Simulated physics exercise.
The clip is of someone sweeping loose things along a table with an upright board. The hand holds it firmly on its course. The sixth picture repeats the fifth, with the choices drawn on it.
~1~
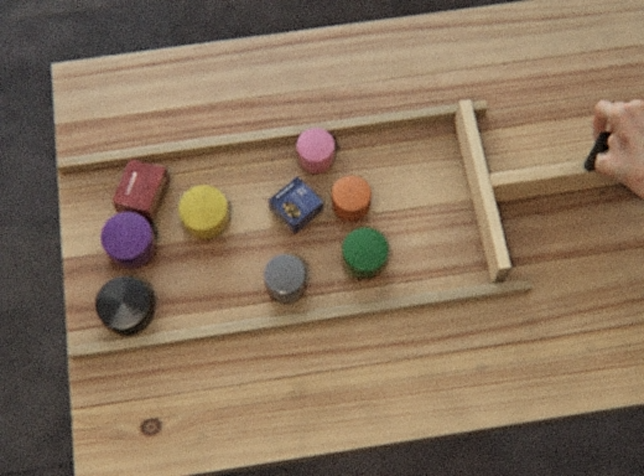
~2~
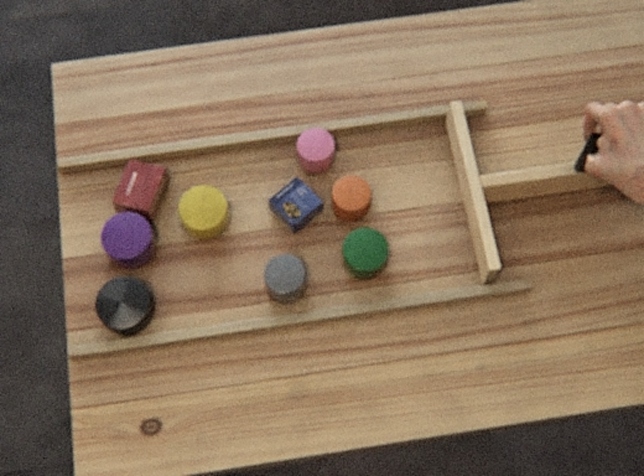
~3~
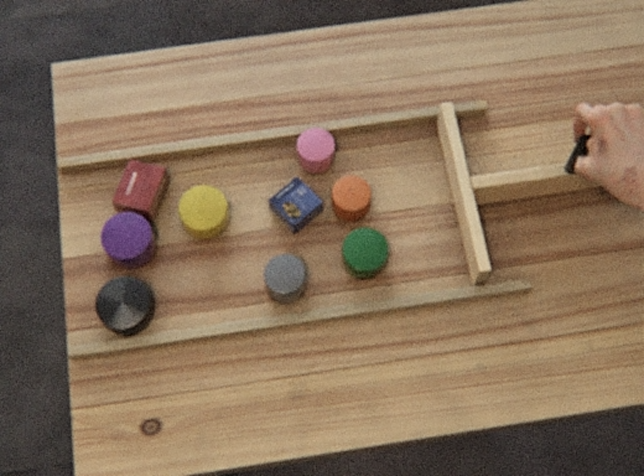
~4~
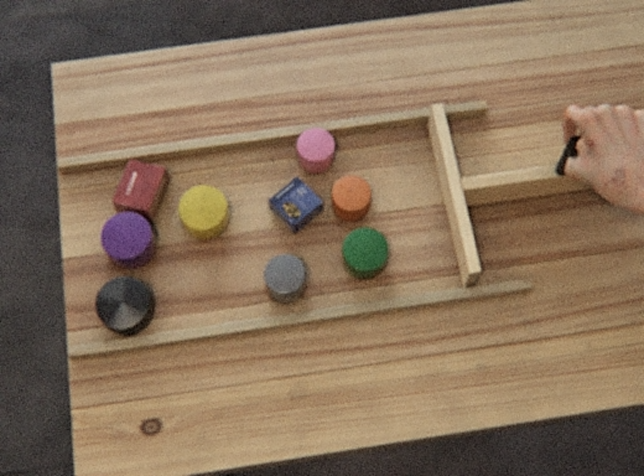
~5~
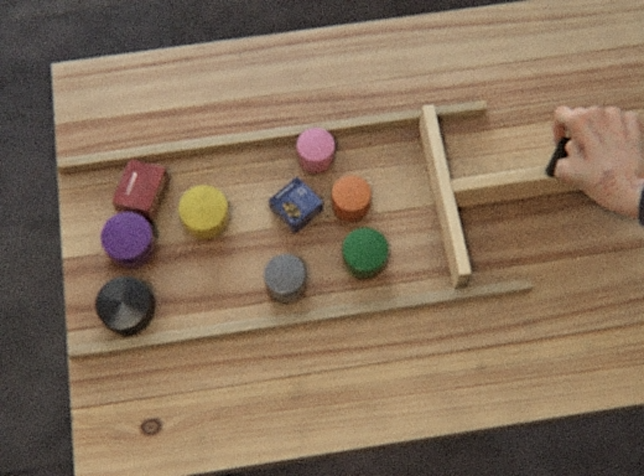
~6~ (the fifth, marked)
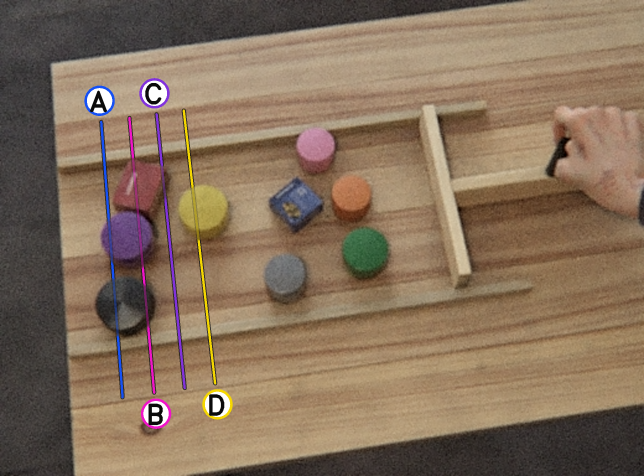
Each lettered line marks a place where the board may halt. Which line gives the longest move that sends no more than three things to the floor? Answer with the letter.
No fourth one falls up to B.
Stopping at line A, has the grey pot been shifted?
By then, yes.
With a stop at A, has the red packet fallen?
Yes.
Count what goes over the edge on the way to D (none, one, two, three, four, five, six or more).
The count is none.
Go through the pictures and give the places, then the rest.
The first picture shows red packet (141, 191); yellow pot (205, 213); green pot (365, 254).
The second picture shows board (475, 182); pink pot (316, 151).
The third picture shows board (466, 184); black tin (125, 307).
The fourth picture shows board (456, 185); grey pot (285, 279).
The fifth picture shows board (446, 186); red packet (141, 191); yellow pot (205, 213); green pot (365, 254).
On the copy, A at (111, 252); B at (141, 247); C at (170, 243); D at (199, 239).
On B. First, board (337, 202); pink pot (302, 153); grey pot (278, 282).
Then, board (226, 218); purple pot (99, 260); red packet (108, 179).
Finally, board (139, 230); yellow pot over the edge; purple pot (66, 265); one fallen.
By contrast, A drops five; C is within the limit but short; D is within the limit but short.
